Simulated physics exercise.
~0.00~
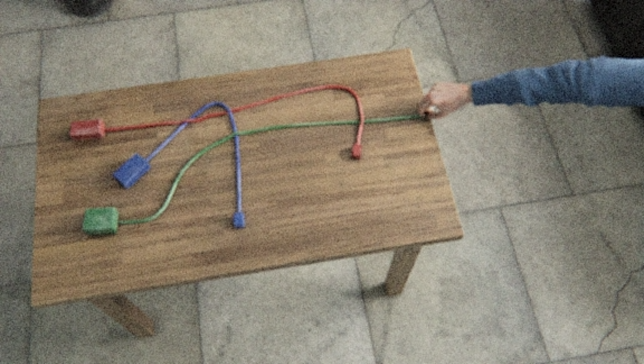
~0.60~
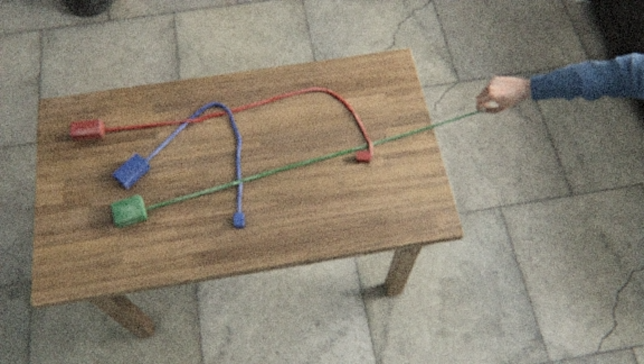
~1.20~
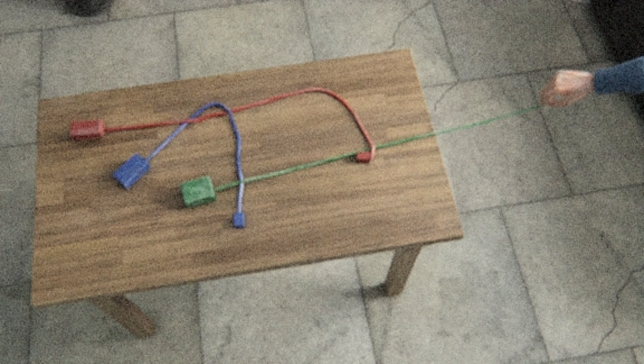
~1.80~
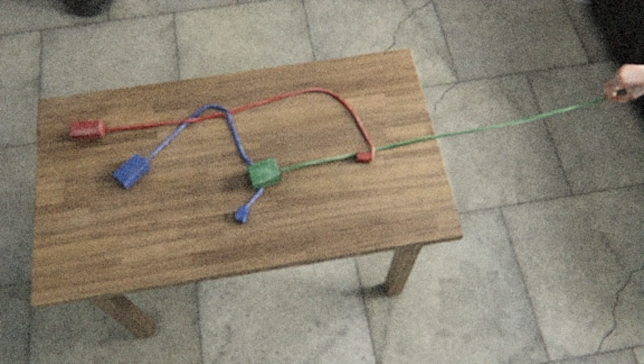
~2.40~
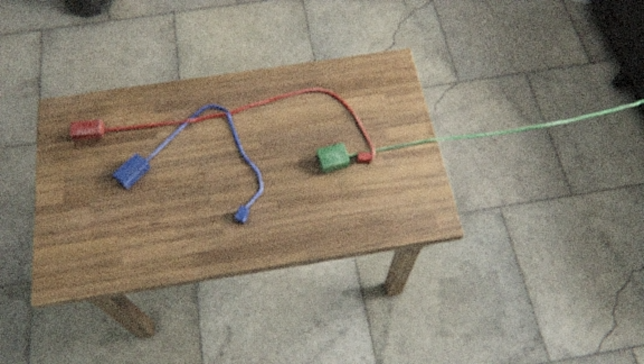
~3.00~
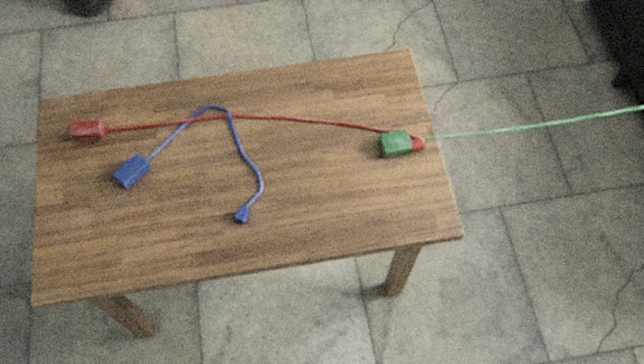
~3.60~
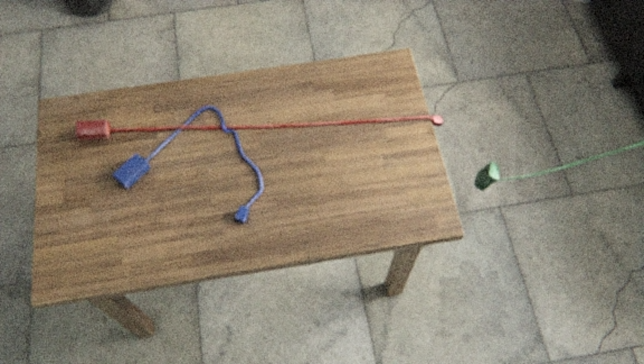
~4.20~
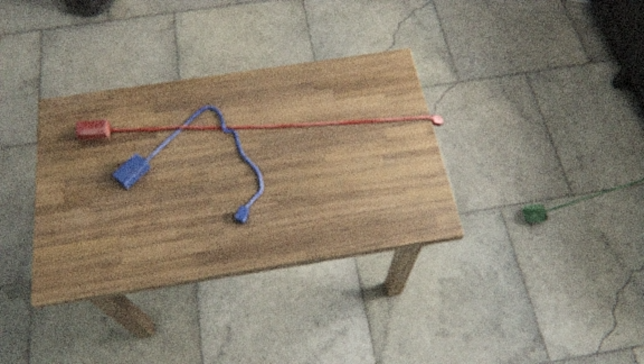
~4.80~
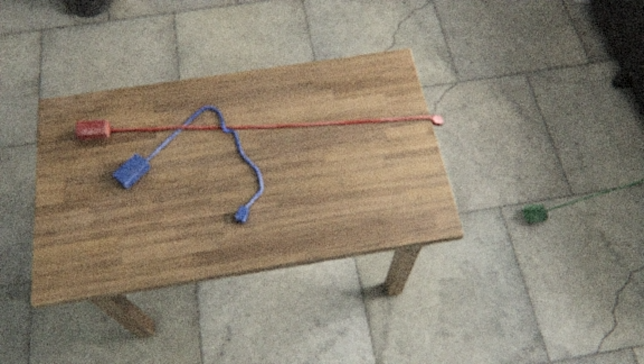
A green lead with a block-shaped charger lies across a wooden table on grey paving, seen from above, overlapping a red lead and a blue one whose chargers also sit at the left. A hand in a blue sleeve pulls the green lead's end off to the right, straightening it. The green charger slides after it, pushing the blue lead's lower part into a bend, then shoves the red plug to the right edge, drawing the red lead straight. The green charger drops off onto the paving and rests there, while the red and blue chargers stay in place.
